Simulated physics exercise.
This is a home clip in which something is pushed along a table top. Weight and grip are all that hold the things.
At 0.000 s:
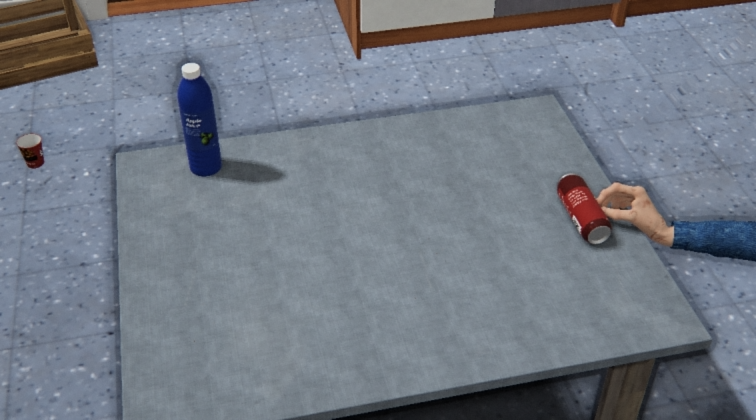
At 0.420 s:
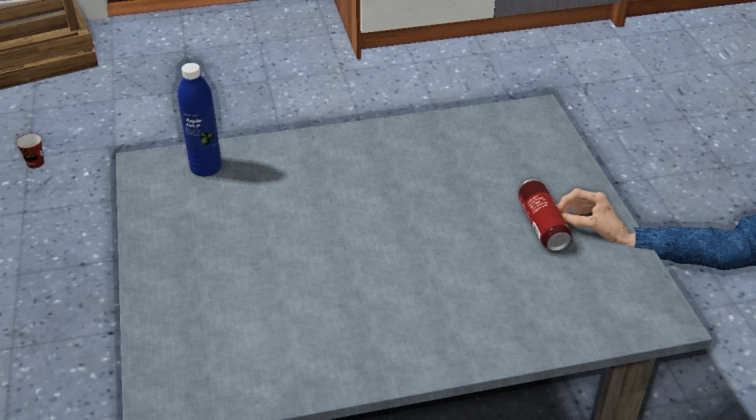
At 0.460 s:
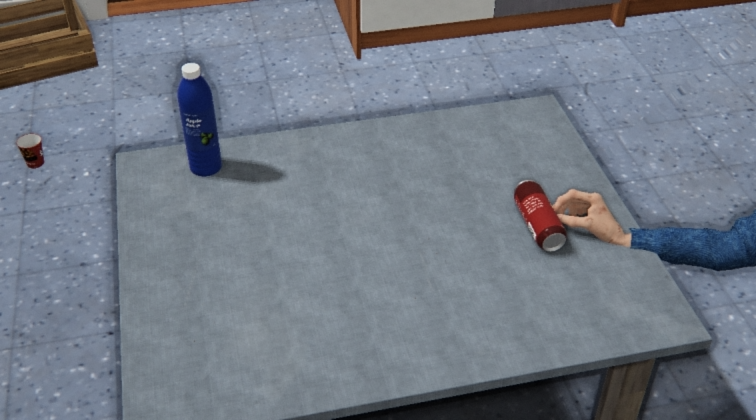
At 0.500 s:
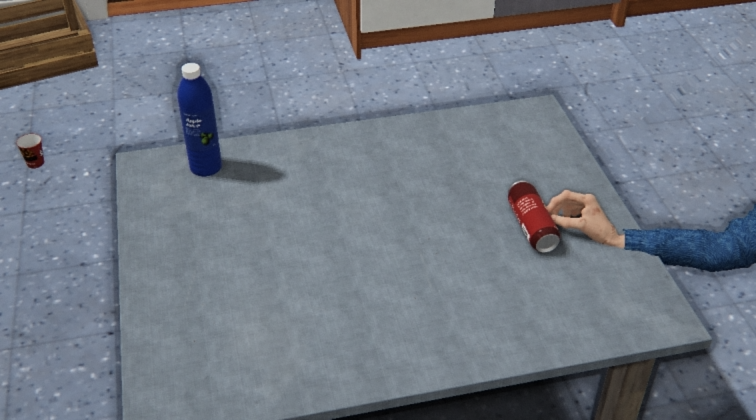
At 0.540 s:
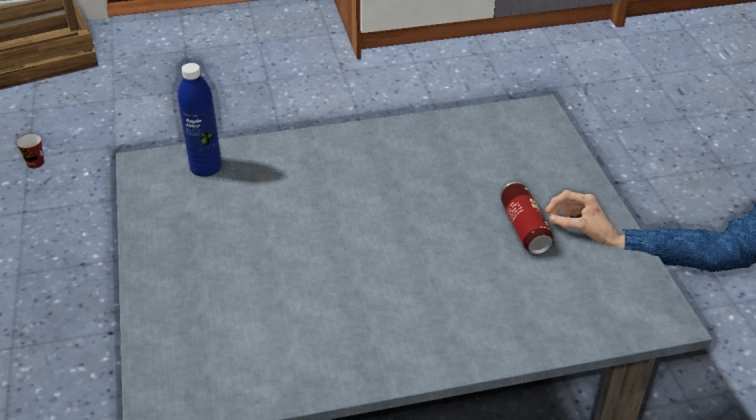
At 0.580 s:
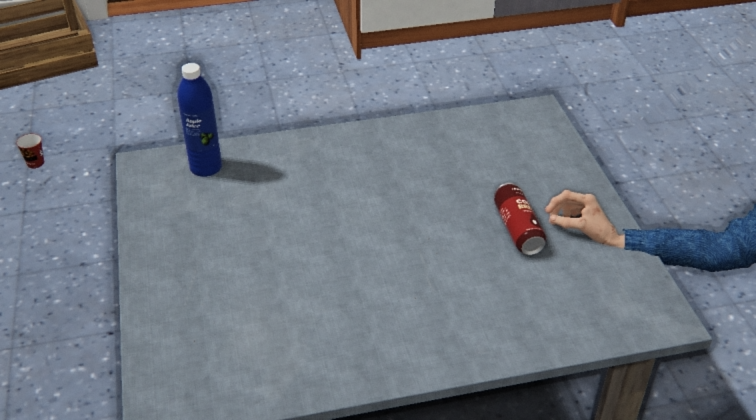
Red can lying on its side being pushed left by a hand, then rolling slightly farther left away from the fingers.
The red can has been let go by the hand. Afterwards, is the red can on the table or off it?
On the table.
Around 0.68 s, red can displaced about its own width near (504, 221).
Around 0.88 s, red can displaced well along near (477, 225).
Around 0.98 s, red can displaced well along near (467, 227).
Around 1.28 s, red can displaced well along near (447, 230).
Finally (1.8 s), moved from the start, red can. Final places as the last picture's camera would see them, red can near (443, 231).
